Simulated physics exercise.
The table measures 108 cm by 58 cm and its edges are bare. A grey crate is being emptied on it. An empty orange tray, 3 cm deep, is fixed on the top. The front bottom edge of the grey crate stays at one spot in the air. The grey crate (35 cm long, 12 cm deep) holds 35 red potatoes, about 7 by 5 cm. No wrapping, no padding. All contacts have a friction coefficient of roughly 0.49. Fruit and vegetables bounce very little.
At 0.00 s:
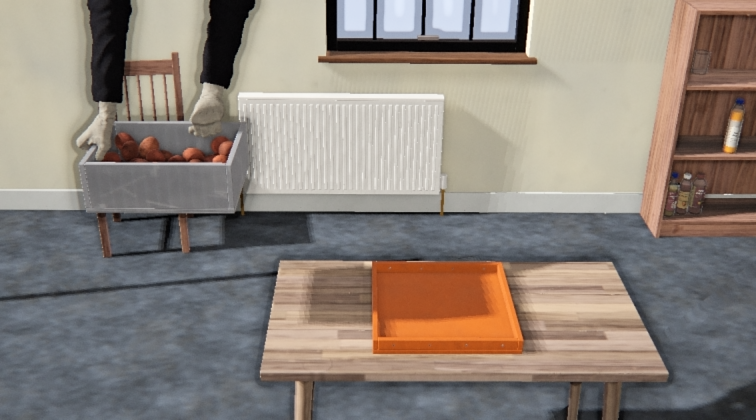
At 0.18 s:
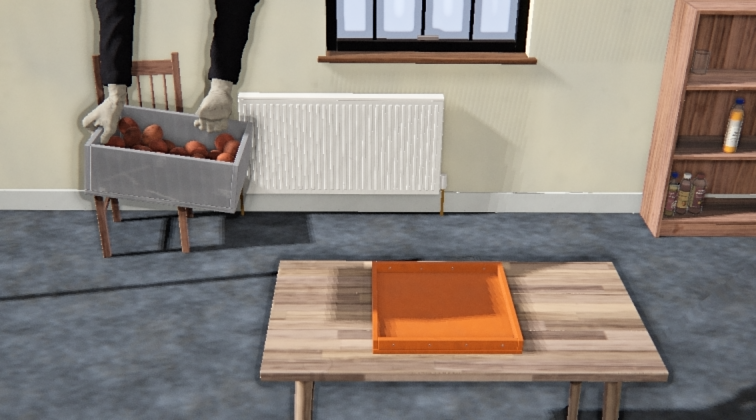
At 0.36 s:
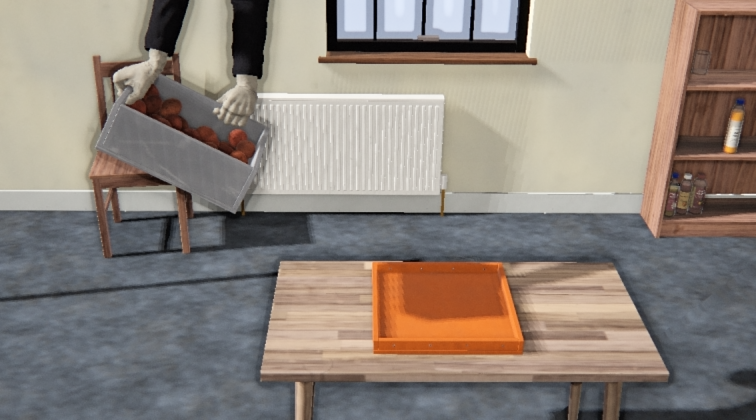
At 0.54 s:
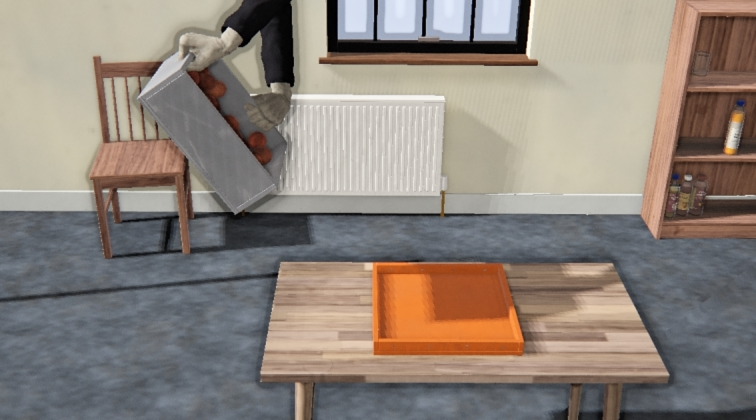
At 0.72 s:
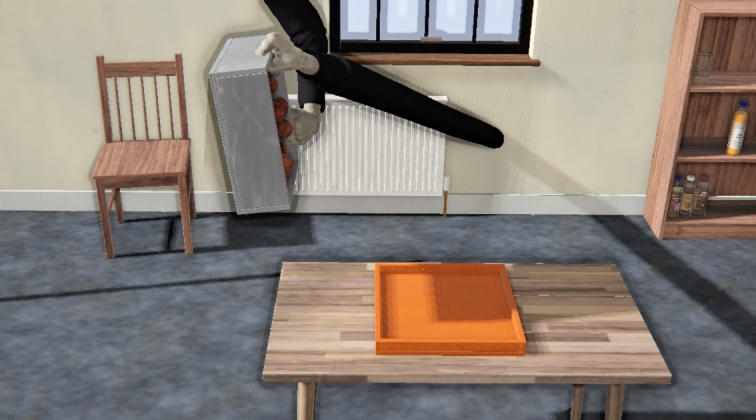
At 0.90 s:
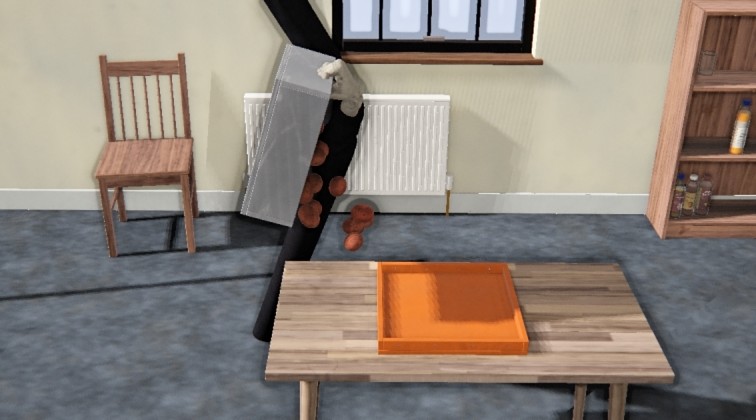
Two gloved hands lifted a grey crate of red potatoes off a wooden chair, tilting it steeply as they carried it right, and several potatoes tumbled out near a table holding an empty orange tray.
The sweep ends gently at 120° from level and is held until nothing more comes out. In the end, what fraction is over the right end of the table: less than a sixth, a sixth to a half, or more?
Ending over the right end of the table: Under a sixth of them.
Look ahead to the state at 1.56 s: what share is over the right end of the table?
Some 0 per cent by then.
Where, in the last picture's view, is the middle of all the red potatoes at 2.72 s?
Around (353, 303).
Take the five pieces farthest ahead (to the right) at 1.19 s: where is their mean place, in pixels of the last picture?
Near (454, 291).
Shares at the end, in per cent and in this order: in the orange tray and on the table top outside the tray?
Roughly 30 and 45 per cent.
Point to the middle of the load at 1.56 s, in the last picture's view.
Near (350, 305).
After 1.19 s, tilt 120°; 4 still in the grey crate, 4 in the orange tray, 21 on the table top outside the tray and 6 in the air.
After 1.56 s, tilt 120°; 9 in the orange tray, 24 on the table top outside the tray and 2 over the table's other edges.
After 2.06 s, tilt 120°; 10 in the orange tray, 16 on the table top outside the tray and 9 over the table's other edges.
When it is over (at 2.72 s), 10 in the orange tray, 16 on the table top outside the tray and 9 over the table's other edges. Asked share, 0 of 35, 0 per cent.
